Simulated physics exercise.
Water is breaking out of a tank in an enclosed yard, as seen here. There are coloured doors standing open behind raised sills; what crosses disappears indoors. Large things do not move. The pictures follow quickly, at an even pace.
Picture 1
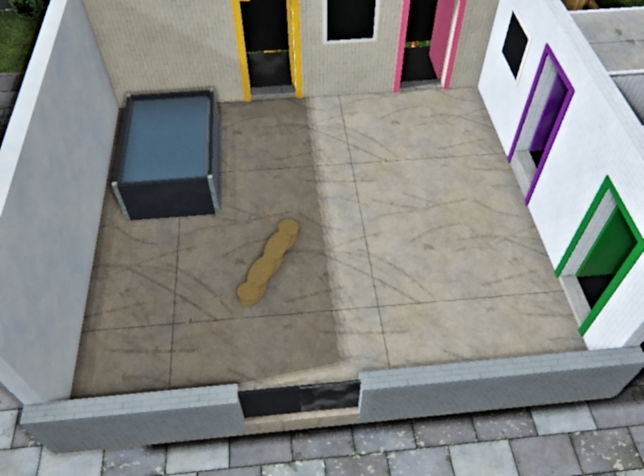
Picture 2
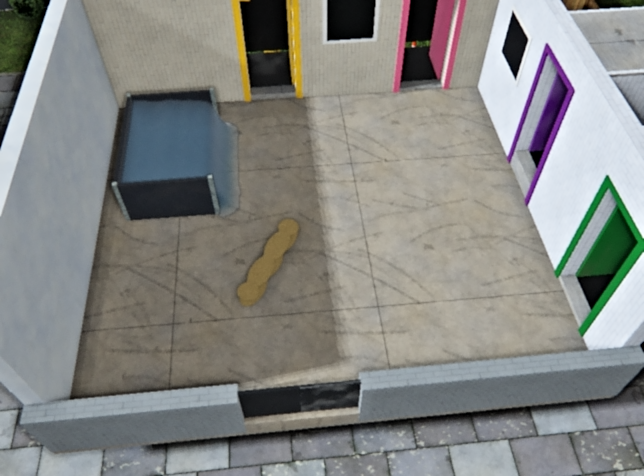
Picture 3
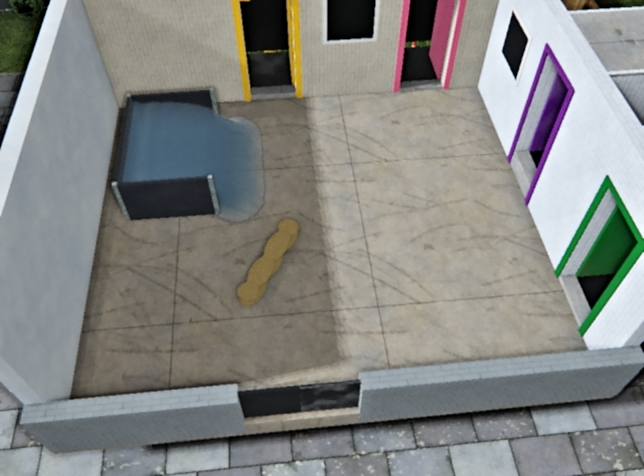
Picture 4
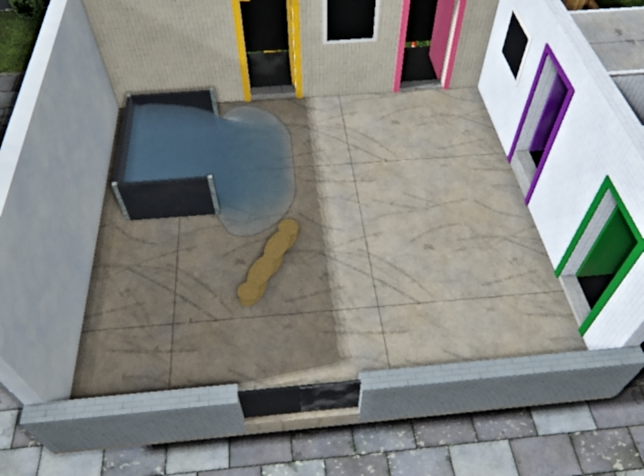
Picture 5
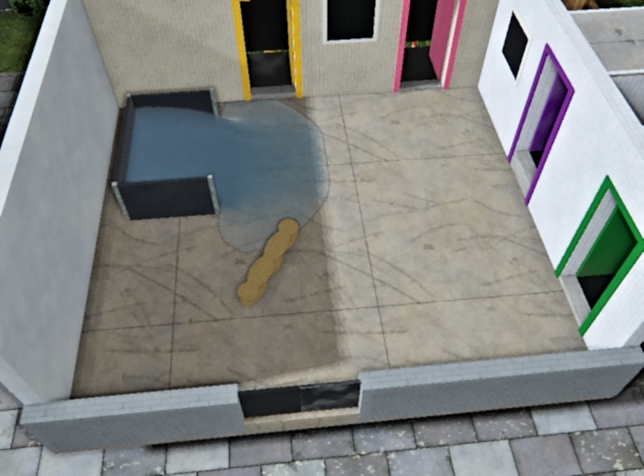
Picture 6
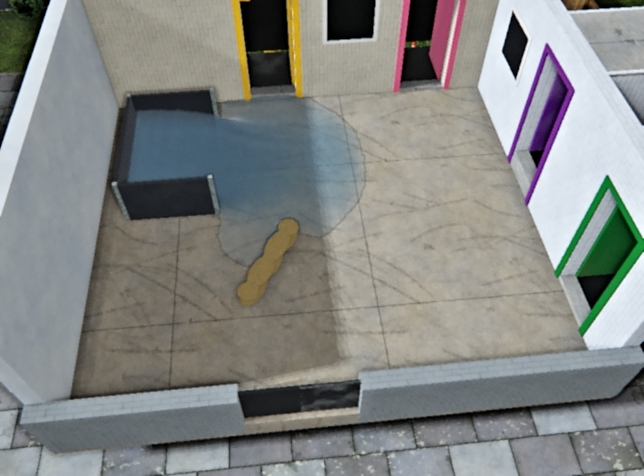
A walled yard with a pale, cracked floor is seen from above at an angle, with a dark, open-topped tank of blue water at the upper left. Yellow and pink doorways stand in the back wall, purple and green ones in the white right wall, and a lumpy tan strip lies mid-floor. Water breaks out of the tank's right side and spreads rightward in a widening, rounded sheet, reaching the strip's upper end, while the camera stays still.
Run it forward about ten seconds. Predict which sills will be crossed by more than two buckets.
At the end, the green door overshoots the mark there, the purple door doesn't overshoot the mark there, the yellow door doesn't overshoot the mark there, the pink door overshoots the mark there.
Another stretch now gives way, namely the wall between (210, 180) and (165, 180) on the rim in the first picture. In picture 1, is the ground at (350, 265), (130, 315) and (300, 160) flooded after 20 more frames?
Taking the spots in turn: Untouched, swamped and swamped.
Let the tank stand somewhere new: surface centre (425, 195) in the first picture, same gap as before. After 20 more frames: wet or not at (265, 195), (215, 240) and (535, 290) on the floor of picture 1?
Taking the three spots in turn, I'd say spared, then spared, then drenched.
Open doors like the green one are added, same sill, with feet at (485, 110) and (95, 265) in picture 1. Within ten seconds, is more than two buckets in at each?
Note, in sequence - door one ends up higher; door two ends up lower.
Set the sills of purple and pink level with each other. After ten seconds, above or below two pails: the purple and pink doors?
In short: Purple passes that mark; pink keeps below it.
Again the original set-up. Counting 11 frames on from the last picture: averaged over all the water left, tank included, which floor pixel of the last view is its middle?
The water centres close to (346, 162).
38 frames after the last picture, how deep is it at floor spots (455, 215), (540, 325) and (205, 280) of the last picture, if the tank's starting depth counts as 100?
Going in order, that's 10, 20 and 2 %.
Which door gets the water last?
That is the green-painted one.
A moment on, water covers 45 % of the floor; the green door not reached, the purple door not reached, the yellow door wet at the sill, nothing in, the pink door wet at the sill, nothing in.
Next, water covers 55 % of the floor; the green door not reached, the purple door wet at the sill, nothing in, the yellow door under two buckets in, the pink door under two buckets in.
Then, water covers 55 % of the floor; the green door under two buckets in, the purple door wet at the sill, nothing in, the yellow door under two buckets in, the pink door over two buckets in.
Later, water covers 70 % of the floor; the green door over two buckets in, the purple door wet at the sill, nothing in, the yellow door under two buckets in, the pink door far over two buckets in.
In the end, water covers 90 % of the floor; the green door over two buckets in, the purple door wet at the sill, nothing in, the yellow door under two buckets in, the pink door far over two buckets in.
